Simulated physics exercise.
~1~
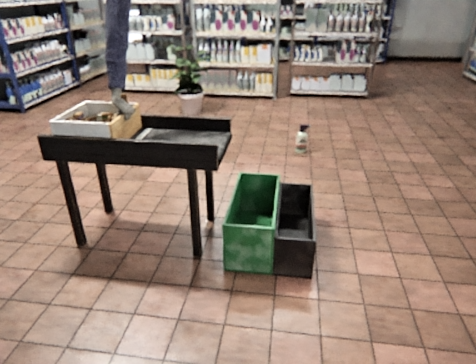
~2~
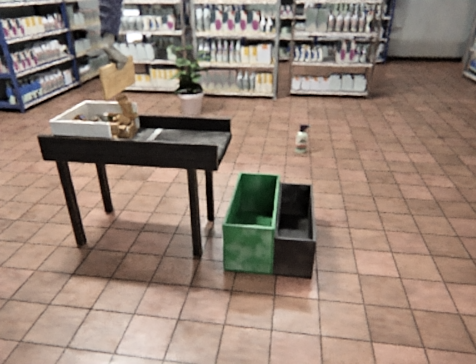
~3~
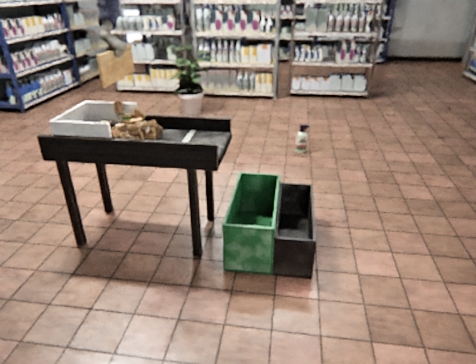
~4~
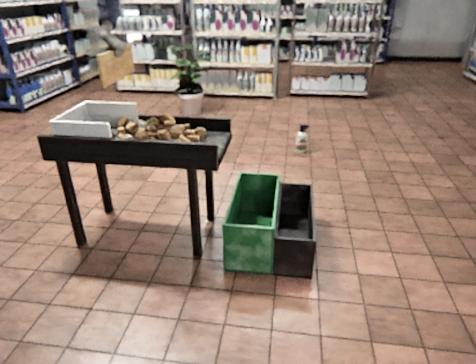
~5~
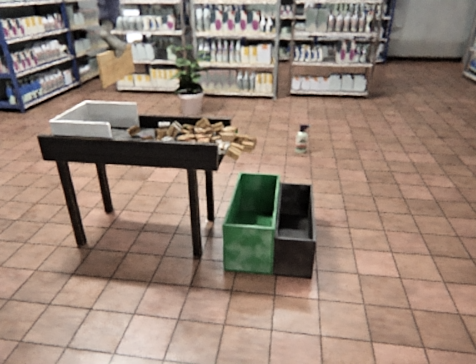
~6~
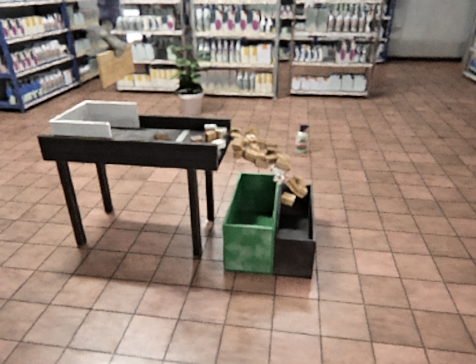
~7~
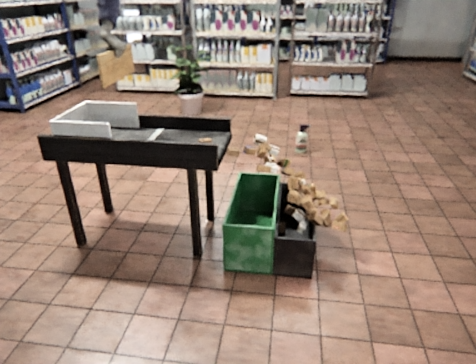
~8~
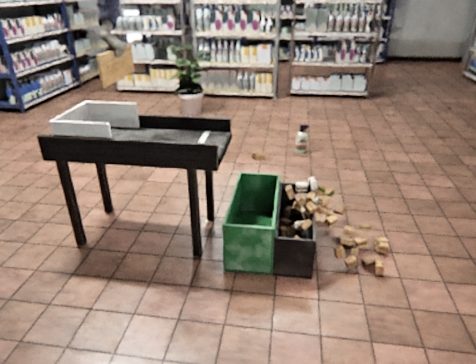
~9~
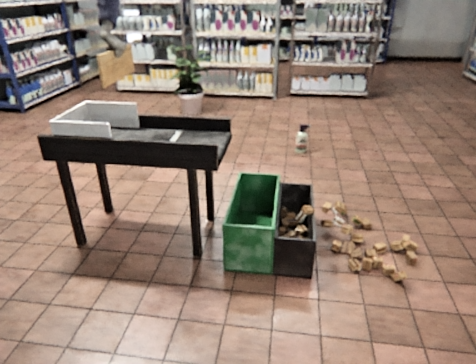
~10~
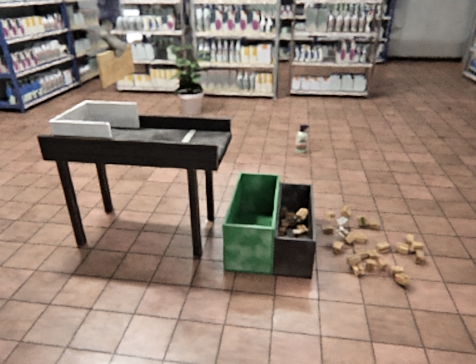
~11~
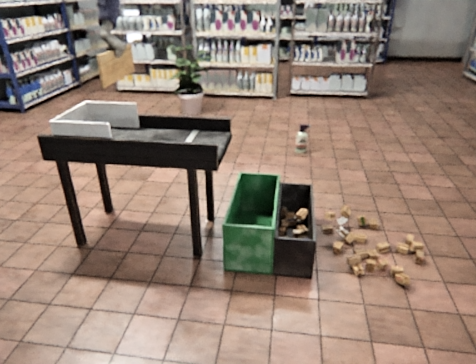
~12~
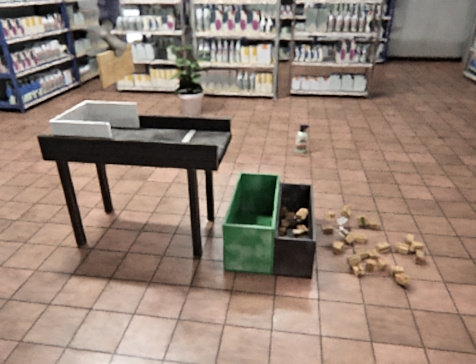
Black conveyor belt carrying small tan blocks from a white pen and flinging them past a green box, some landing in a black bin, others scattering across tiles.
